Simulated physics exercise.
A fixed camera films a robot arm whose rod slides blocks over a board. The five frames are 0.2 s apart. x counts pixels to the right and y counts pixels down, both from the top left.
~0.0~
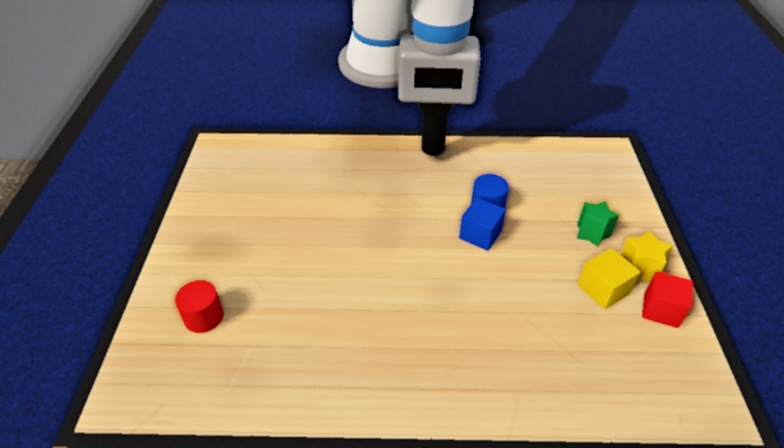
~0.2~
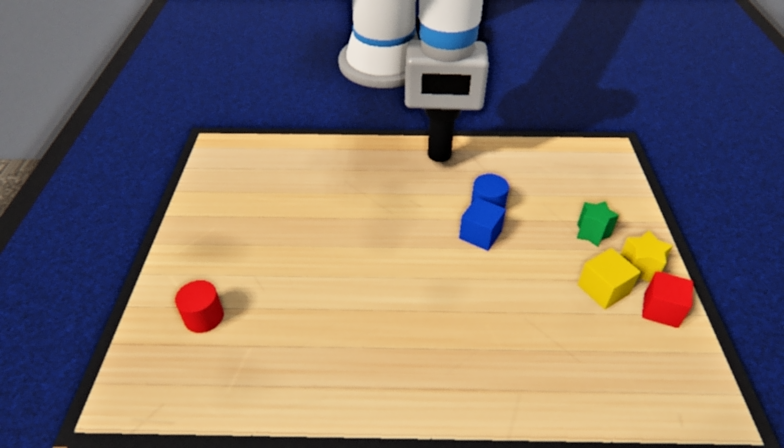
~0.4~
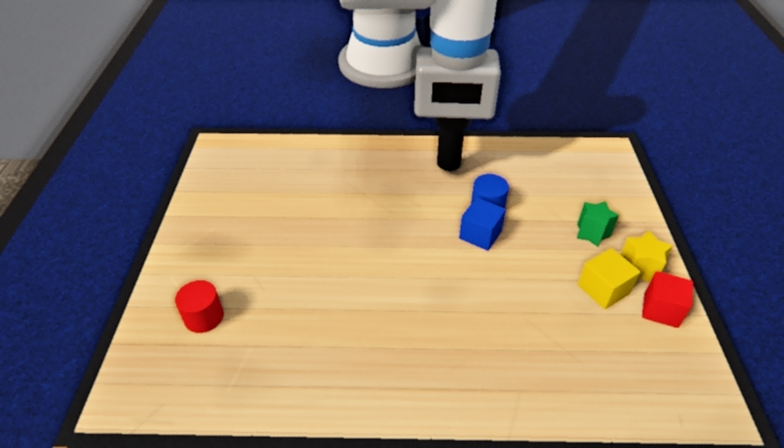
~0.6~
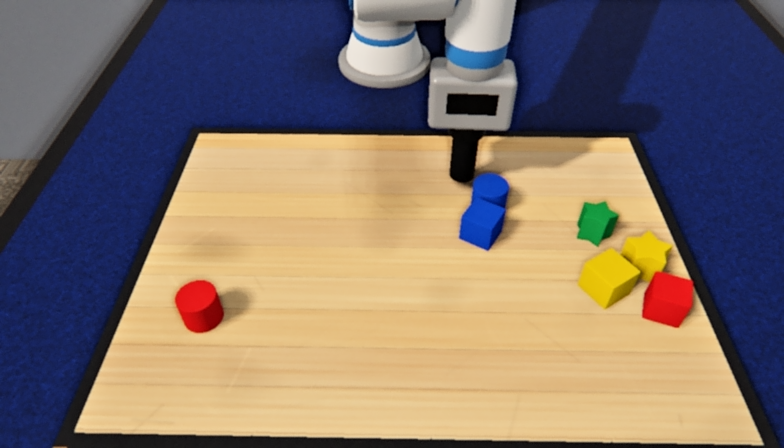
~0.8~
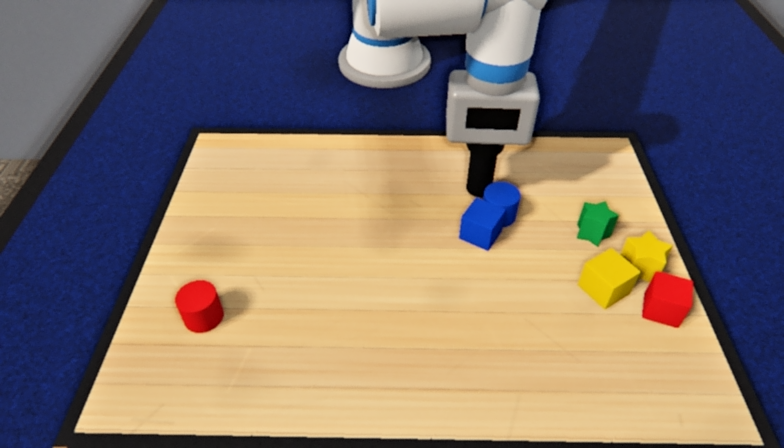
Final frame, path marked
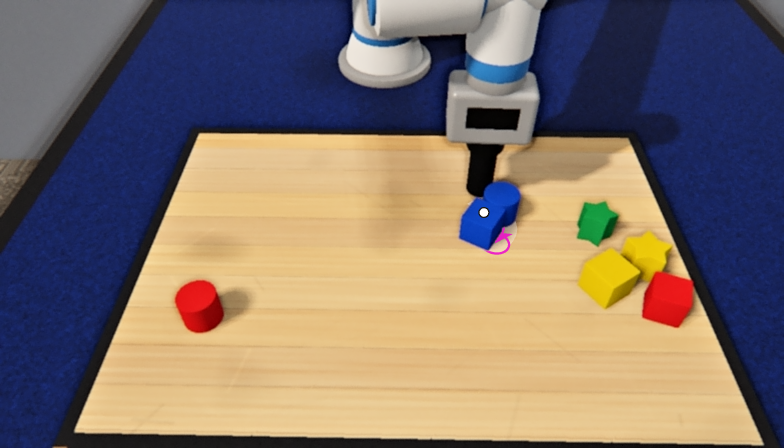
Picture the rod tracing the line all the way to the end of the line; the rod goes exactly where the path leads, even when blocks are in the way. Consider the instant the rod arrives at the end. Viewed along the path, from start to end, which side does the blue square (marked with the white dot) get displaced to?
Its shift is rightward.
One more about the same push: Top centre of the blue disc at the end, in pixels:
That would be at about pixel (539, 221).
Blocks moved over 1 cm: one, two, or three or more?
My best guess is that a pair of blocks move over 1 cm.
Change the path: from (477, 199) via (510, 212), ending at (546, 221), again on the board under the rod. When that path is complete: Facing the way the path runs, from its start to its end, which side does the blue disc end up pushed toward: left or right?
Taking start-to-end as forward, the block's sideways shift goes to the right.
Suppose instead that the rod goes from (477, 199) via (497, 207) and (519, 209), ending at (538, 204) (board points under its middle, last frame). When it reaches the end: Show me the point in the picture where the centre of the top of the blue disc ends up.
At pixel (532, 208).
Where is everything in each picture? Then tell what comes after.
Tip of the rod (433, 149), middles of tops, blue square (484, 213), blue disc (491, 184), in the first picture.
Rod (440, 155), nothing pushed, in the second picture.
Rod (449, 164), nothing pushed, in the third picture.
Rod (462, 175), nothing pushed, in the fourth picture.
Rod (479, 189), blue square (484, 213), blue disc (503, 193), in the fifth picture.
The line goes from (477, 199) via (493, 212) and (504, 227), ending at (495, 243); the dot is on the blue square.
What follows on the original path. Halfway along, rod (503, 210); blue disc (532, 213).
At the end, rod (497, 234); blue square (469, 226), turned 50° clockwise; blue disc (539, 221).
